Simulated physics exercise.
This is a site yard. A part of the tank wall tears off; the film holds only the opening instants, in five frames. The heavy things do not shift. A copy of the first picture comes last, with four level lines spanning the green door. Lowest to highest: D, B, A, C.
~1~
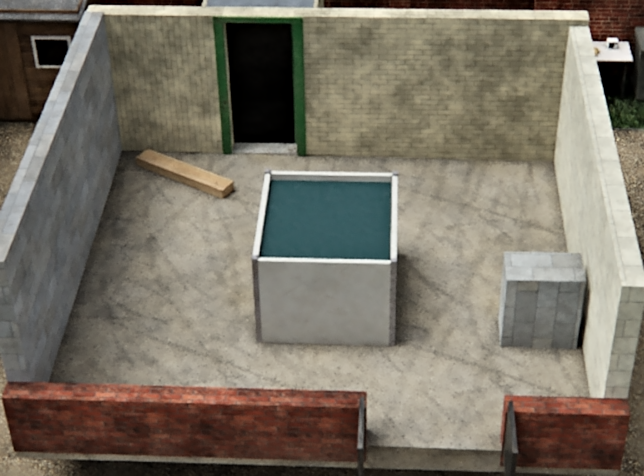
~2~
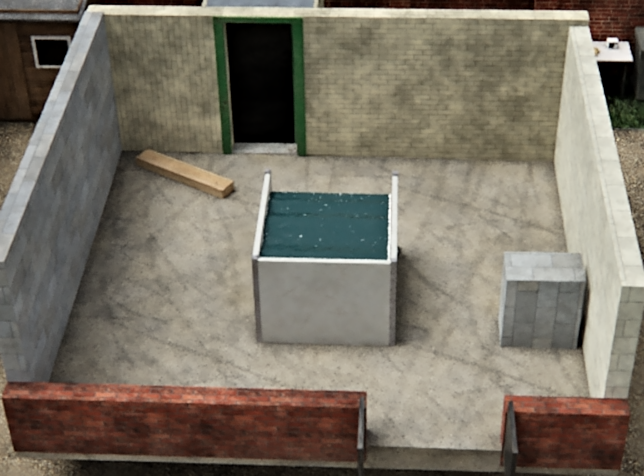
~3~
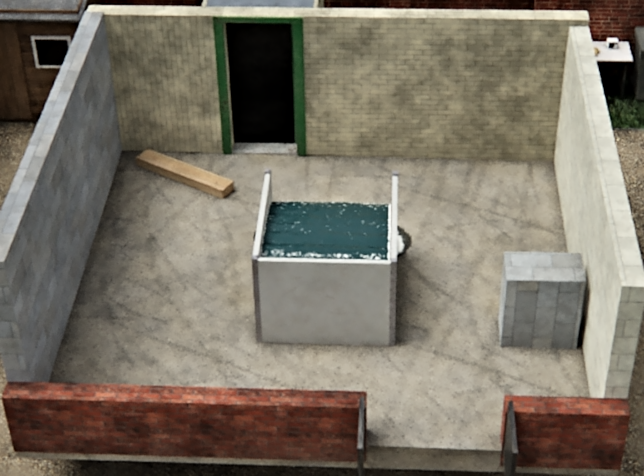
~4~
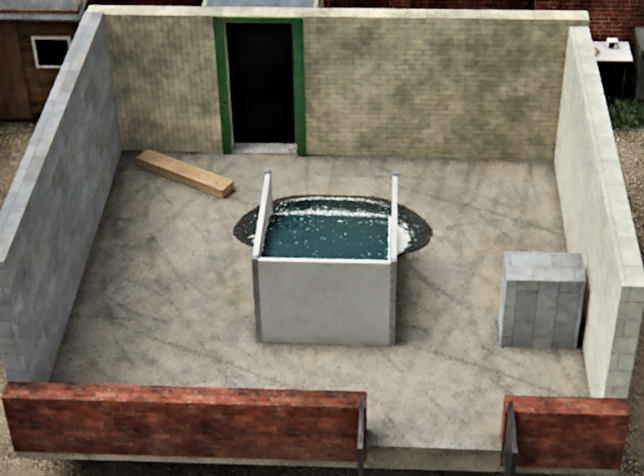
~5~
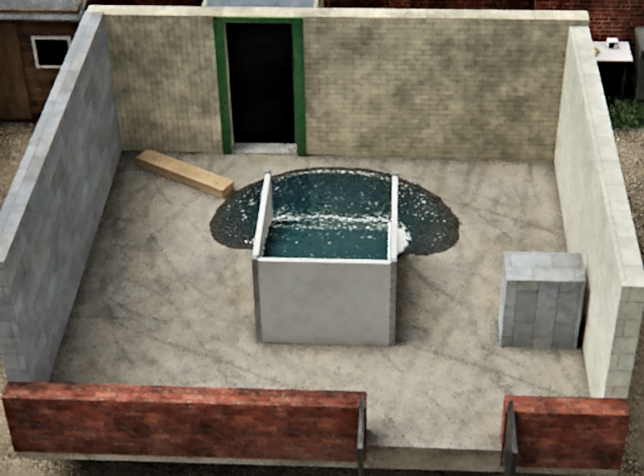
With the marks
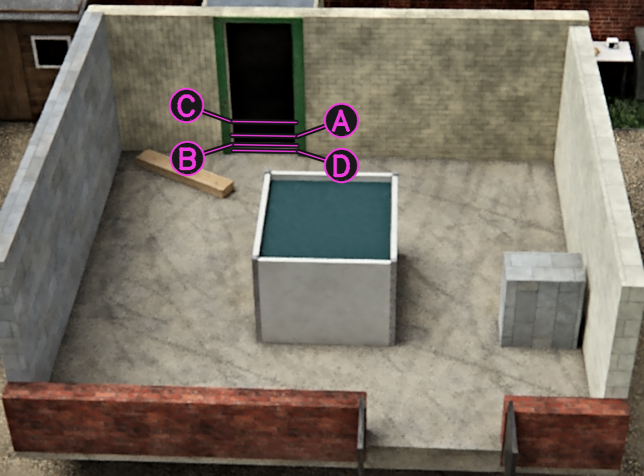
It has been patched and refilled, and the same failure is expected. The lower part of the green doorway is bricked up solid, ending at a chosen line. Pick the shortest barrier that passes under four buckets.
The limit is C.
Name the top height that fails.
The answer is A.
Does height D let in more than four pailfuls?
Yes, it does.
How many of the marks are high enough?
One of them.
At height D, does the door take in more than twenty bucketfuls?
Yes, clearly.
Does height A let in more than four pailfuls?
Yes, that goes wrong.
In magenta, A at (264, 135); B at (264, 145); C at (263, 121); D at (265, 150); from the bottom up D, B, A, C.
If A is chosen, about 8 bucketfuls get in.
If B is chosen, dozens of bucketfuls pour in.
If C is chosen, a splash gets over, under a bucket.
If D is chosen, dozens of bucketfuls pour in.
